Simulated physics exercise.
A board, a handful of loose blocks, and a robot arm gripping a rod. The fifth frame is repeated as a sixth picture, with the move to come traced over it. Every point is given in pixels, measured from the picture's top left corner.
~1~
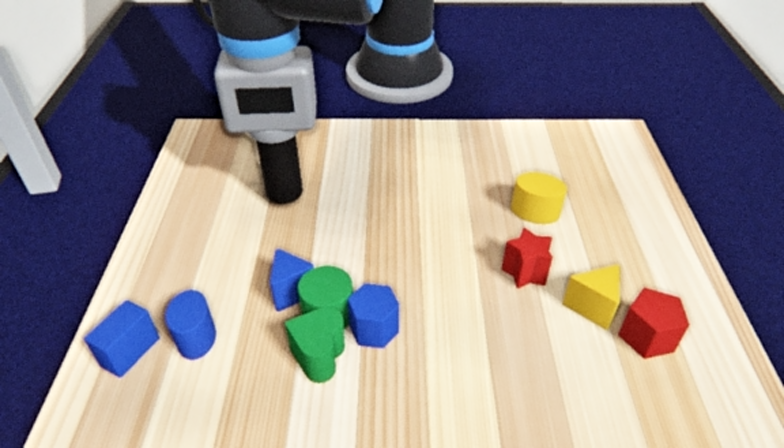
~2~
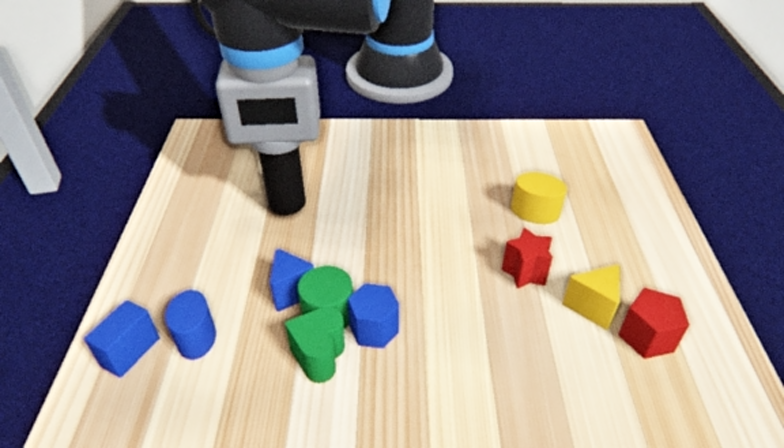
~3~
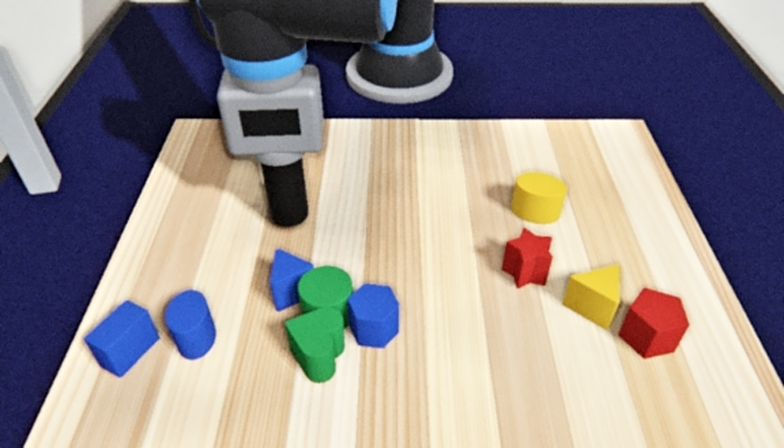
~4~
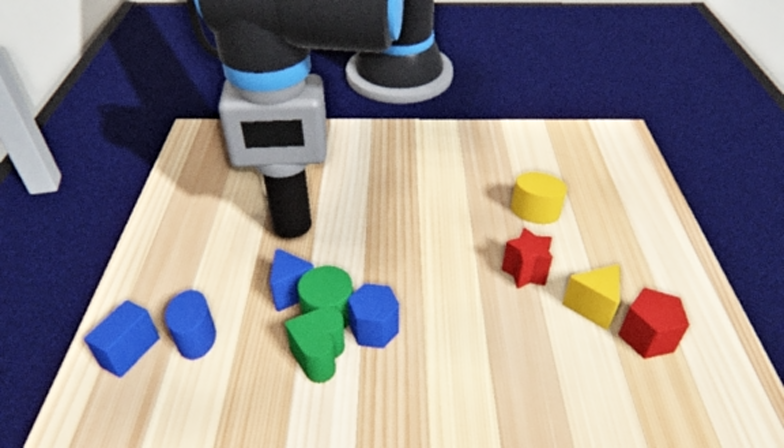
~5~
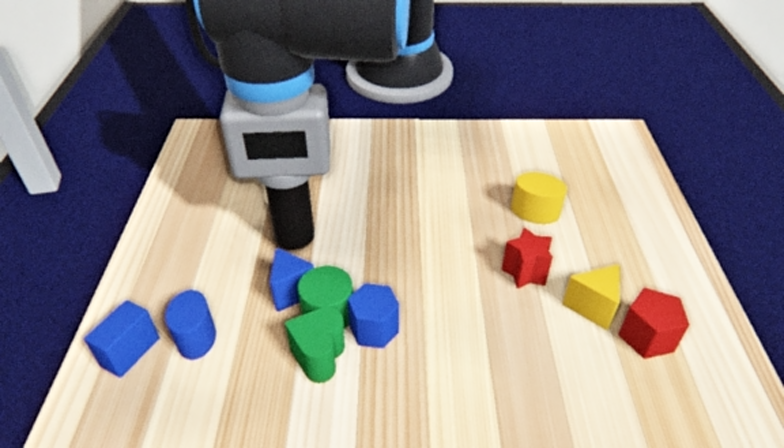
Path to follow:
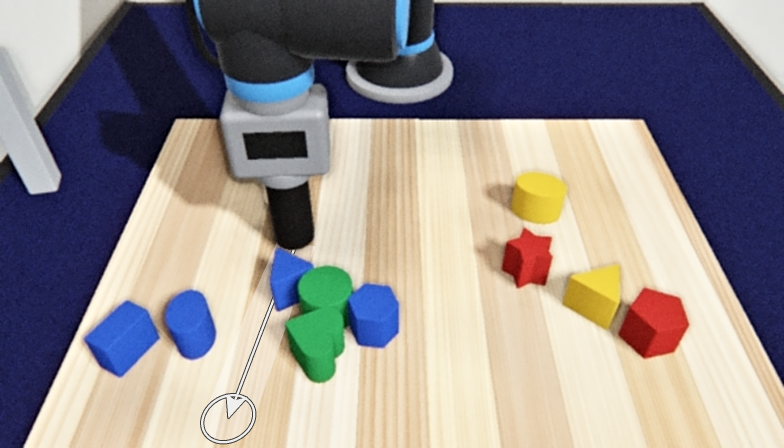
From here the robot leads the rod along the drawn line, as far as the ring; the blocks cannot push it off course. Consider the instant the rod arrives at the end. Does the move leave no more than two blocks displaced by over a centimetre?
Final answer: Yes.
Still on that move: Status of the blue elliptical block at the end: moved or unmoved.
Right where it was.
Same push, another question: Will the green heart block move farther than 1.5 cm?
I'd say yes.
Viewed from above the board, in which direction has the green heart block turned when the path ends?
Top view: Counterclockwise.
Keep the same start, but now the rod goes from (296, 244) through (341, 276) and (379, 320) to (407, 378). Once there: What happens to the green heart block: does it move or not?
It travels a centimetre or more.
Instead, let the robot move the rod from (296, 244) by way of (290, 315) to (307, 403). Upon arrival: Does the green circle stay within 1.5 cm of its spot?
I believe not.
Drawn move, straight from (296, 244) to (228, 418).
The first path, step by step. One third of the way, rod (274, 286); blue triangle (284, 291), turned 65° anticlockwise; green circle (328, 288); blue hexagonal block (378, 302).
Two thirds of the way, rod (252, 343); blue triangle (279, 343), turned 100° anticlockwise; green heart block (333, 352), turned 35° anticlockwise; green circle (328, 288); blue hexagonal block (378, 302).
At the end, rod (226, 411); blue elliptical block still; blue triangle (278, 353), turned 110° anticlockwise; green heart block (336, 354), turned 45° anticlockwise; green circle (328, 288); blue hexagonal block (378, 302).
